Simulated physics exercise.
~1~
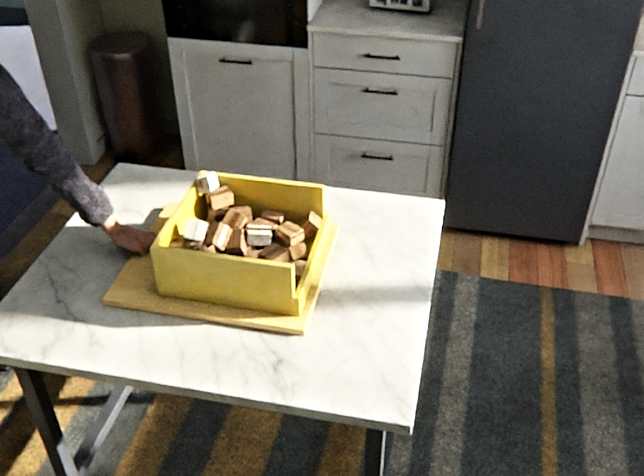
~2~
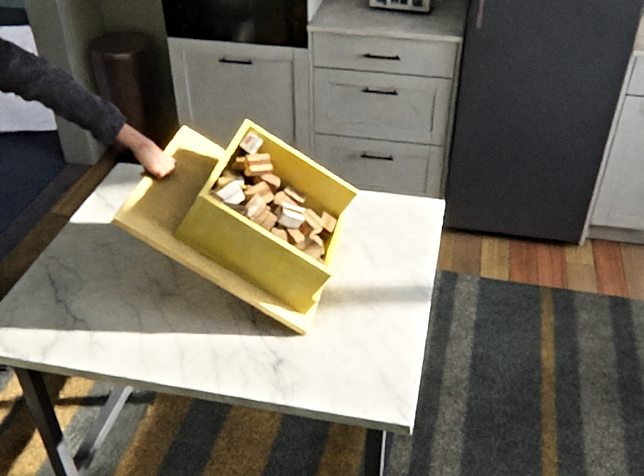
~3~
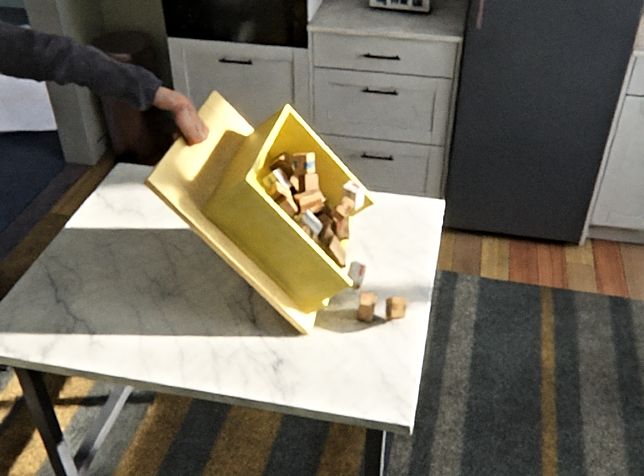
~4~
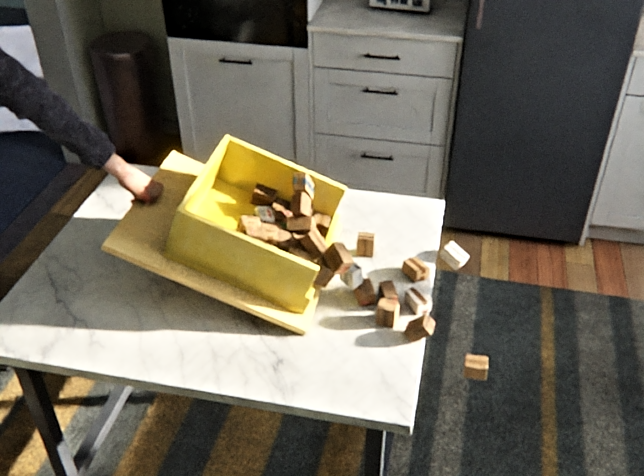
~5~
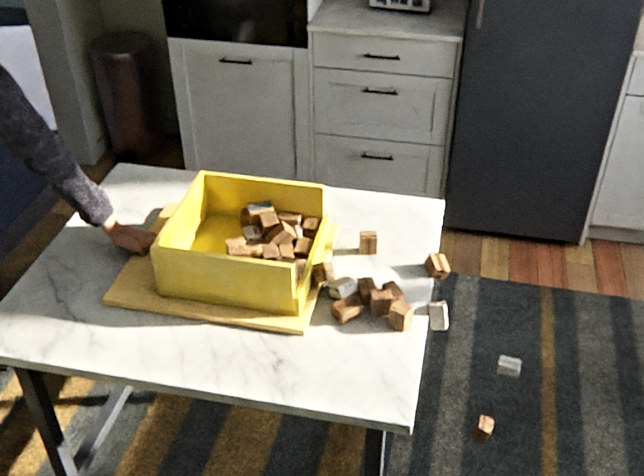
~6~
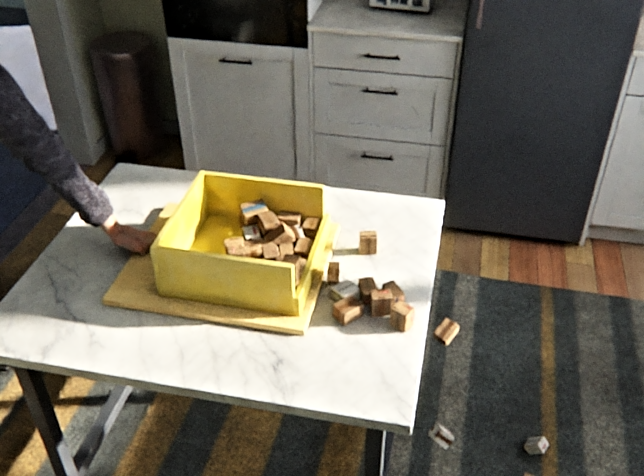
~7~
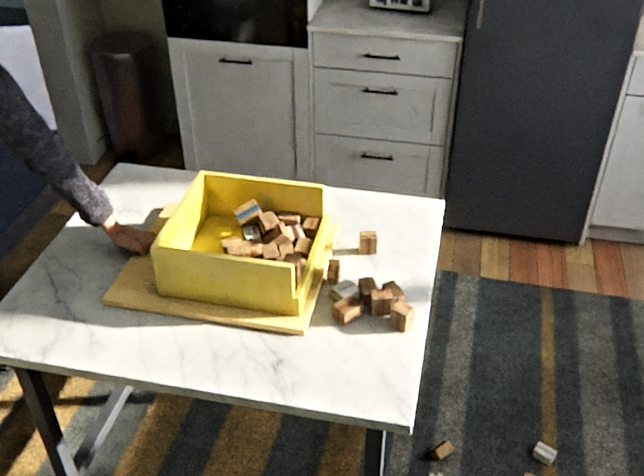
Yellow tub of small wooden blocks being tipped rightward by a hand, spilling some onto table and floor, then lowered flat, still partly filled.
